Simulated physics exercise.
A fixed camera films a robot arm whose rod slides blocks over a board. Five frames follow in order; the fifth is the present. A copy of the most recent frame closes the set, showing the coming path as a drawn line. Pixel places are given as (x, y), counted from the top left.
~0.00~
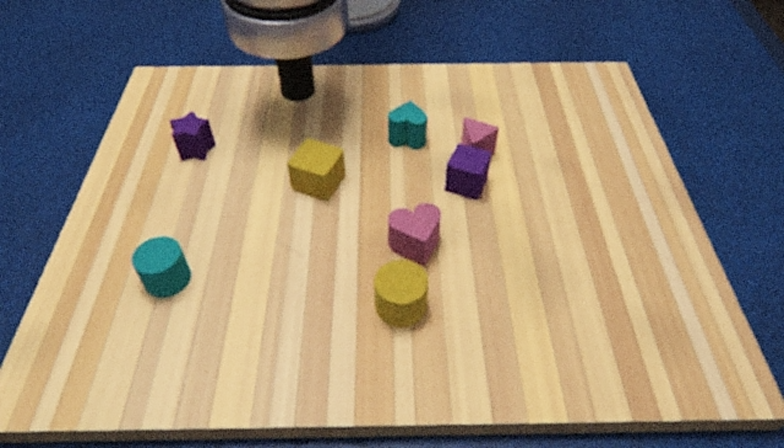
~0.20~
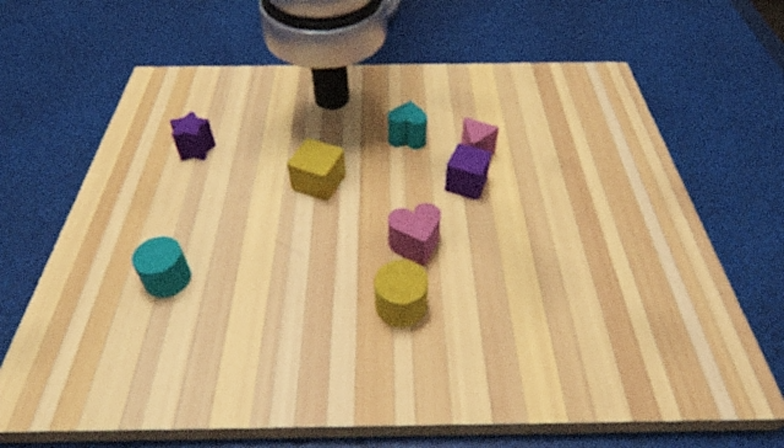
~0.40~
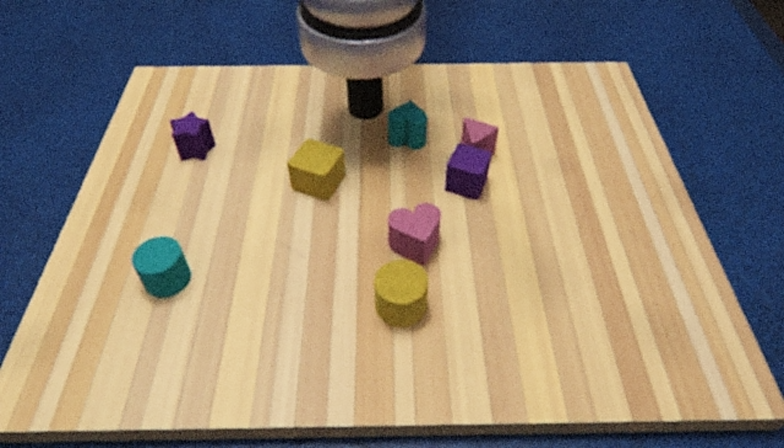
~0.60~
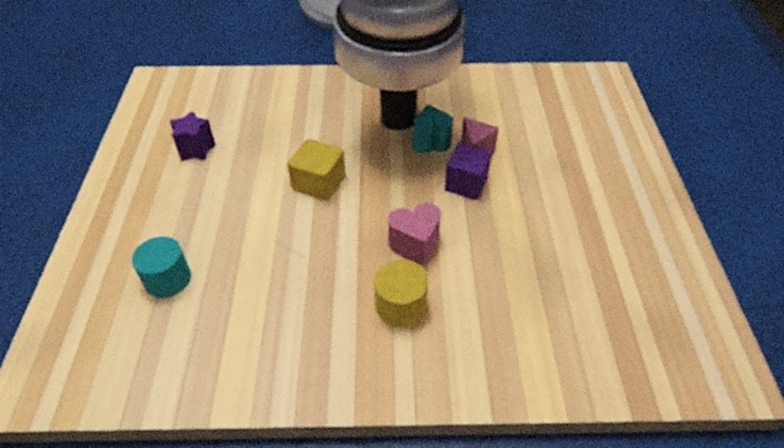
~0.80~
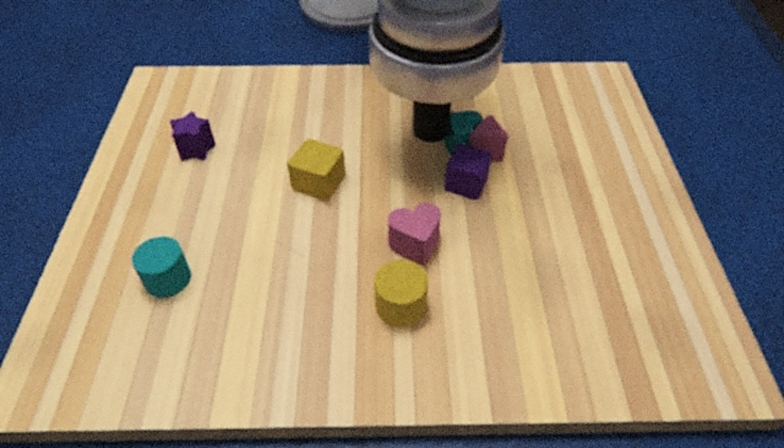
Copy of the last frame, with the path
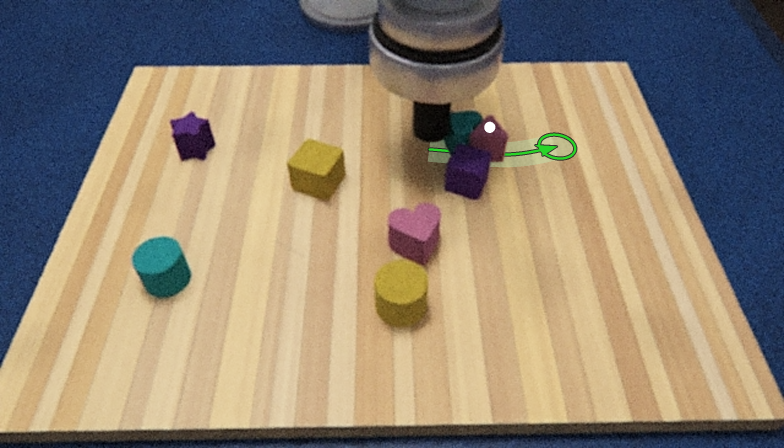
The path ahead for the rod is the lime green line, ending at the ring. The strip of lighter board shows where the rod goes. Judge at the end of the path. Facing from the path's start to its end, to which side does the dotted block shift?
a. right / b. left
Correct choice: A.
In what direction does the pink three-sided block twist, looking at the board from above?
Short answer: Clockwise.
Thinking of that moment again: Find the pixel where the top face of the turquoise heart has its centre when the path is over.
I'd guess (600, 124).
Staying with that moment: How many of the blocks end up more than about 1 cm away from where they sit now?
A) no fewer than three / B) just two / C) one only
B - just two.
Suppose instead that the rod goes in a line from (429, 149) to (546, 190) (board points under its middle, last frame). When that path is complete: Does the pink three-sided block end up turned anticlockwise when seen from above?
Answer: Yes.
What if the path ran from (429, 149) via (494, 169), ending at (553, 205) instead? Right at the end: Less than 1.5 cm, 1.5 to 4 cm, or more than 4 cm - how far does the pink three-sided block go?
Its final spot will lie more than 4 cm from the current one.
The line goes from (429, 149) over (495, 154) to (557, 146); the dot is on the pink three-sided block.
What follows on the original path. One third of the way, rod at (476, 134); turquoise heart at (510, 124); pink three-sided block at (536, 132).
Two thirds of the way, rod at (521, 135); turquoise heart at (556, 126); pink three-sided block at (580, 138).
At the end, rod at (562, 128); turquoise heart at (600, 124), turned 40° clockwise; purple four-sided block unmoved; pink three-sided block at (607, 143), turned 35° clockwise.
